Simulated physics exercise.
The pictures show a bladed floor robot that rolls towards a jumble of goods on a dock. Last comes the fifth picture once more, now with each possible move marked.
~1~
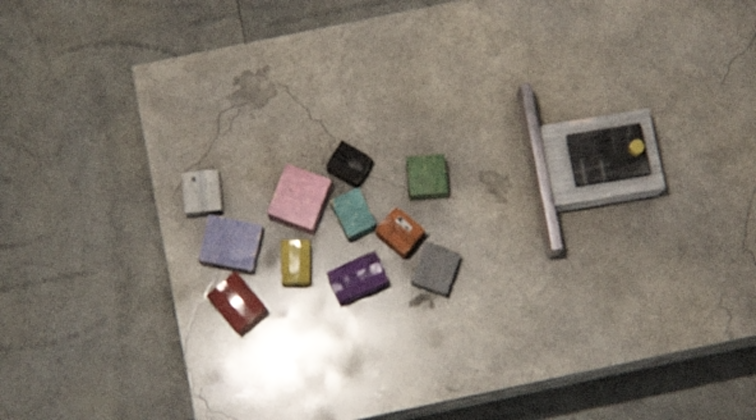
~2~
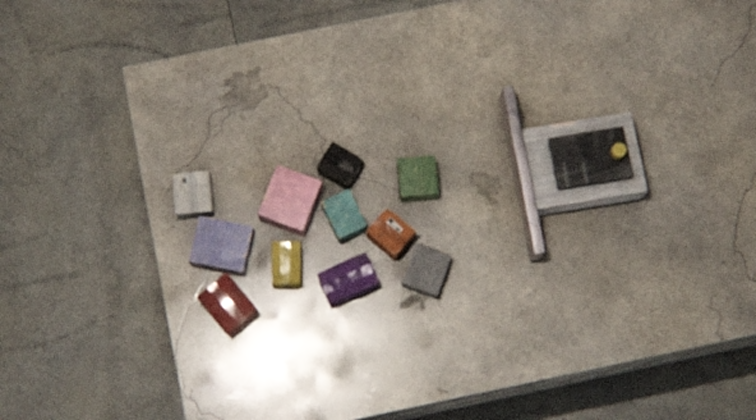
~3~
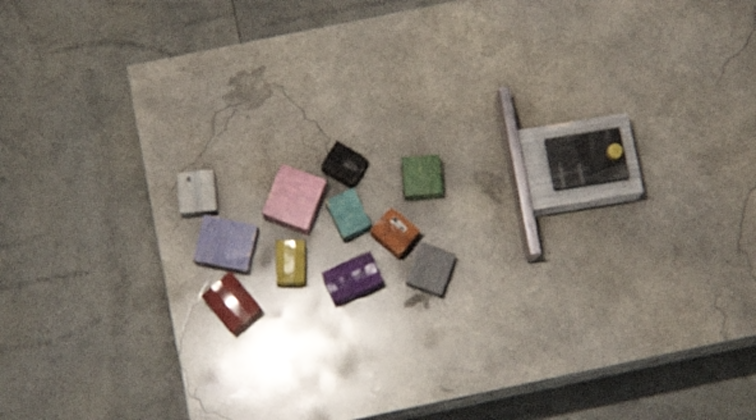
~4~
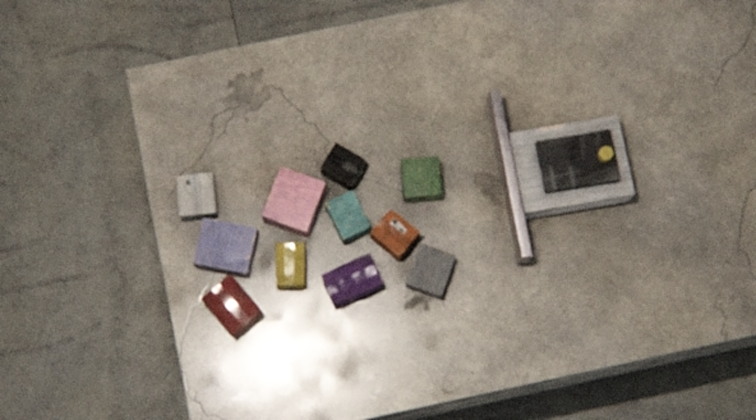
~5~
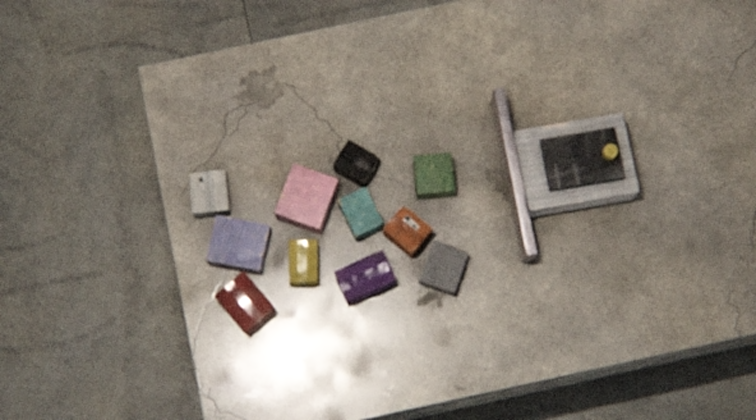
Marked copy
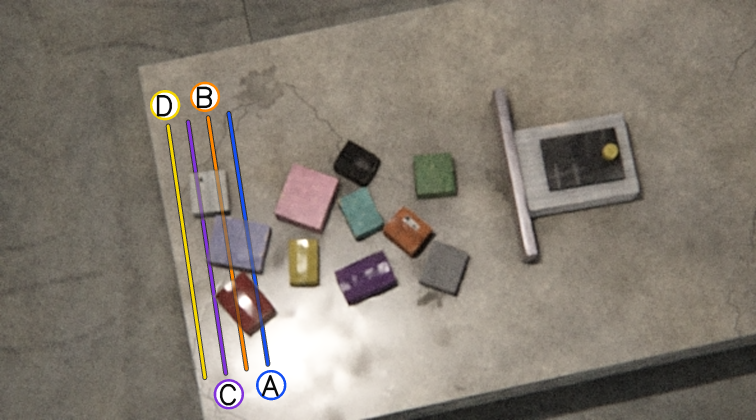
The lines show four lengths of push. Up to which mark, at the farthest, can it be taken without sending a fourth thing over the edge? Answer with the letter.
A.
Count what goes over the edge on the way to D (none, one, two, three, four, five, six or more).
In all, six or more.
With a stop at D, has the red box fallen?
Yes.
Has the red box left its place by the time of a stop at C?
Yes.
On the marked copy, A at (248, 237); B at (227, 241); C at (207, 245); D at (186, 250).
Taking A. A third of the way, robot (481, 180); grey crate (410, 285); purple box (360, 278).
Two thirds of the way, robot (385, 200); blue crate (194, 241); white box (192, 181).
When it is over, robot (311, 216); red box over the edge; blue crate over the edge; three fallen.
As for the rest, B drops six; C drops seven; D drops eleven.
